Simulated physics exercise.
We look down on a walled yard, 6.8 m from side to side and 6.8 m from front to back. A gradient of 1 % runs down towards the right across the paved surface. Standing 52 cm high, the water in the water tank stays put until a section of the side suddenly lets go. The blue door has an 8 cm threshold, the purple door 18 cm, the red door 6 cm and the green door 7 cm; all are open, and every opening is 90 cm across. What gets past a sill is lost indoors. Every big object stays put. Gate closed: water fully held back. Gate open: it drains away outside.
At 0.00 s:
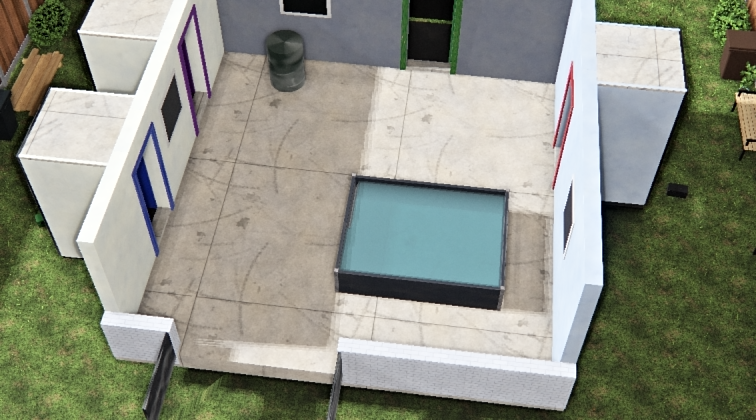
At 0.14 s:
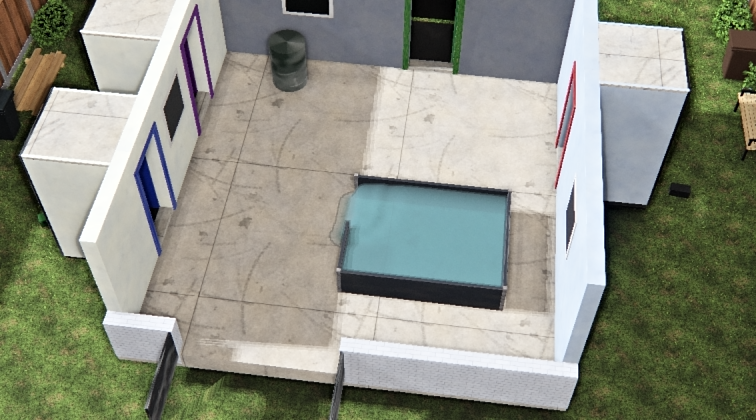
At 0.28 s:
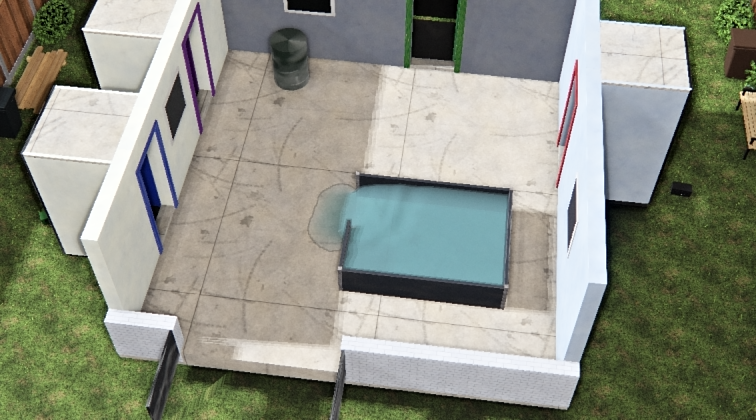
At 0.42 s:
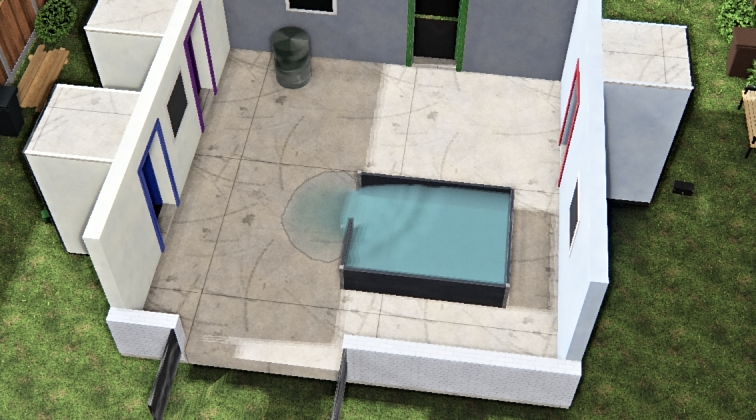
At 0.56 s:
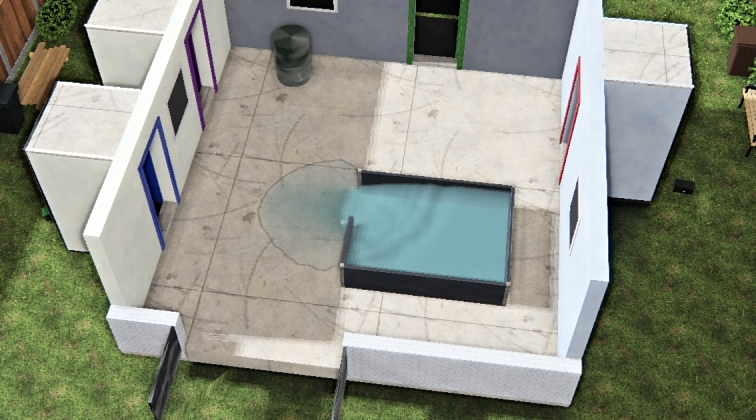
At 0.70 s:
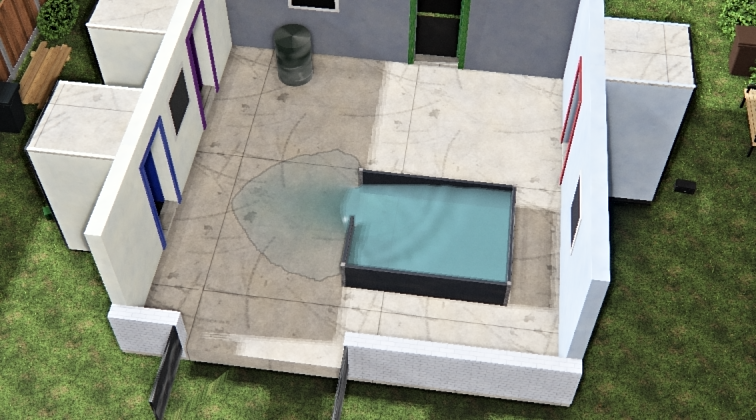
A dark-framed rectangular tank of blue-green water stands on the paved floor of a walled yard, seen from high above, with grass outside. A blue and a purple doorway line the left wall, a red one is on the right, and a green one is at the back near a dark, glassy barrel. The tank's left side opens and water spills out leftward, fanning across the paving in a thin, widening sheet.
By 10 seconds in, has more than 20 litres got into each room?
At the end, at the blue door the amount let in will top the limit; at the purple door the amount let in will fall short of the limit; at the red door the amount let in will fall short of the limit; at the green door the amount let in will fall short of the limit.
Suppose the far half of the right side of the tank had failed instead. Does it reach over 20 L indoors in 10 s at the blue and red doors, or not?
Compared with that limit, blue falls short while red goes higher.
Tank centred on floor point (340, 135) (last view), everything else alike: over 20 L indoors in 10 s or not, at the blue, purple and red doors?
Checking each door against the limit: Blue does not exceed it, purple tops it, red does not exceed it.
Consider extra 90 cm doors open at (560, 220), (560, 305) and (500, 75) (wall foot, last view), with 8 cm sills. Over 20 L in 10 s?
Door 1: Lower; door 2: Lower; door 3: Lower.
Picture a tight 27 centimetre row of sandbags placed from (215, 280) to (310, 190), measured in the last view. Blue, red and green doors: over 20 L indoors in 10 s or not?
Against that limit: Blue below, red not over, green below.
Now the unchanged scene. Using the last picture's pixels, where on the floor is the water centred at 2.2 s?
I'd put it close to (373, 227).
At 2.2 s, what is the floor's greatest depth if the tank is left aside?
About 27 cm.
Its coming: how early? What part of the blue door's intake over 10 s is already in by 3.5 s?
Roughly 65 percent is in by then.
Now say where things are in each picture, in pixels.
The first frame shows the water tank at (425, 233) is whole and still, 52 cm deep.
In the second frame, the front is at (341, 244), 0.6 m from the gap at (354, 215); 0.2 m2 of floor is under water; 52 cm left at the back of the water tank.
In the third frame, the front is at (313, 233), 0.8 m from the gap at (355, 214); 0.8 m2 of floor is under water; 52 cm left at the back of the water tank.
In the fourth frame, the front is at (287, 220), 1.3 m from the gap at (357, 213); 1.7 m2 of floor is under water; 52 cm left at the back of the water tank.
In the fifth frame, water pours out at (358, 210) and has run 1.7 m, to (264, 216); typically 5 cm deep outside, 52 cm at the water tank's back.
In the sixth frame, the front is at (237, 204), 2.2 m from the gap at (359, 210); 3.7 m2 of floor is under water; 52 cm left at the back of the water tank.
After 1.4 s water covers 20 % of the floor and is deepest (30 cm) near (351, 211); blue door 10 cm at the sill, 0 L in, purple door not reached, red door not reached, green door not reached.
After 2.2 s water covers 30 % of the floor and is deepest (27 cm) near (351, 211); blue door 18 cm at the sill, 21 L in, purple door 14 cm at the sill, 0 L in, red door not reached, green door not reached.
After 3.5 s water covers 35 % of the floor and is deepest (24 cm) near (231, 51); blue door 17 cm at the sill, 76 L in, purple door 13 cm at the sill, 0 L in, red door not reached, green door not reached.
After 6.0 s water covers 60 % of the floor and is deepest (16 cm) near (269, 74); blue door 10 cm at the sill, 114 L in, purple door 10 cm at the sill, 0 L in, red door not reached, green door 2 cm at the sill, 0 L in.
After 10.0 s water covers 90 % of the floor and is deepest (10 cm) near (557, 85); blue door 6 cm at the sill, 120 L in, purple door 6 cm at the sill, 0 L in, red door 7 cm at the sill, 0 L in, green door 5 cm at the sill, 0 L in.
